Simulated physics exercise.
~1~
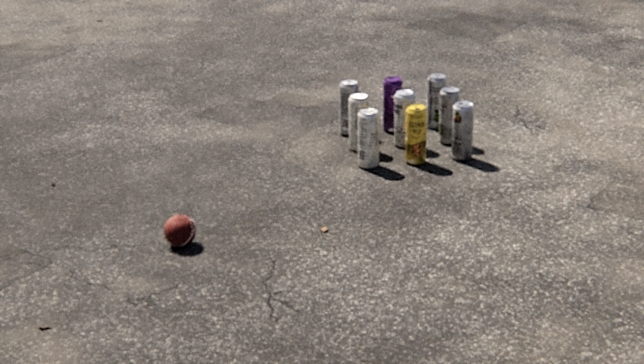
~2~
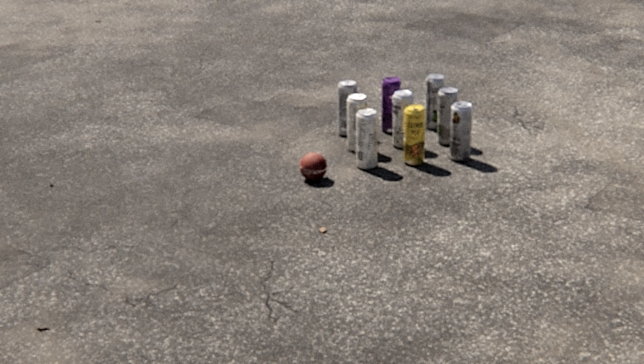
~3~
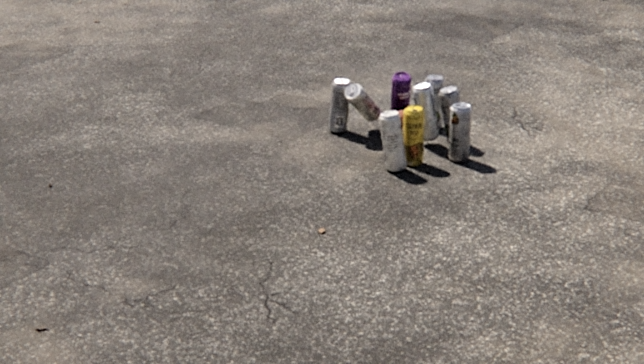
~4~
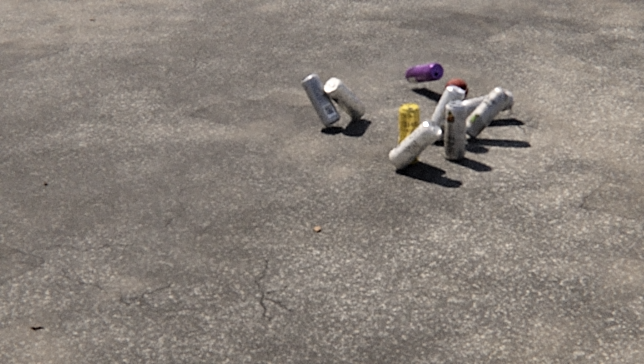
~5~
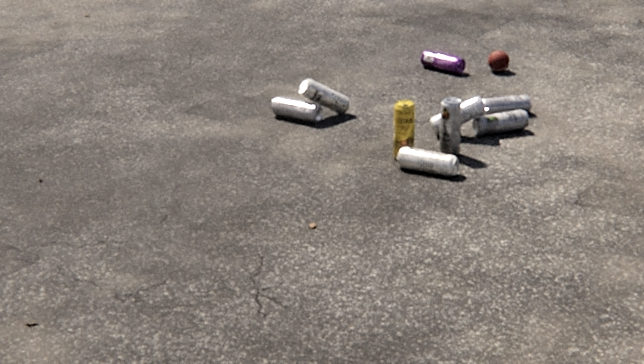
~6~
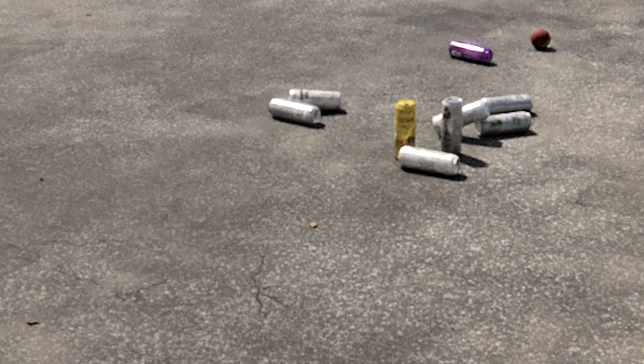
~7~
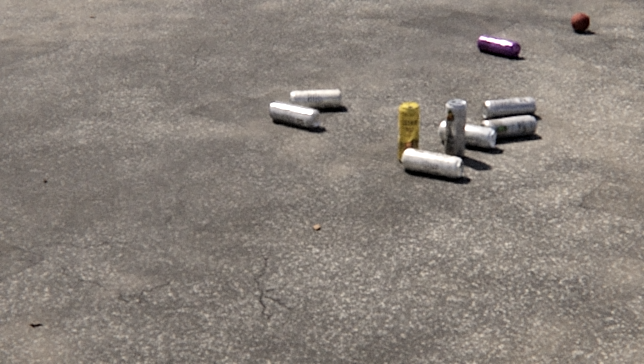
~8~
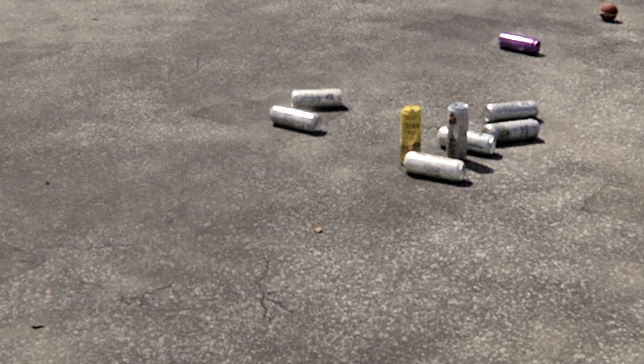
Nine upright tubes are struck by a rolling red ball, leaving only two tubes standing.
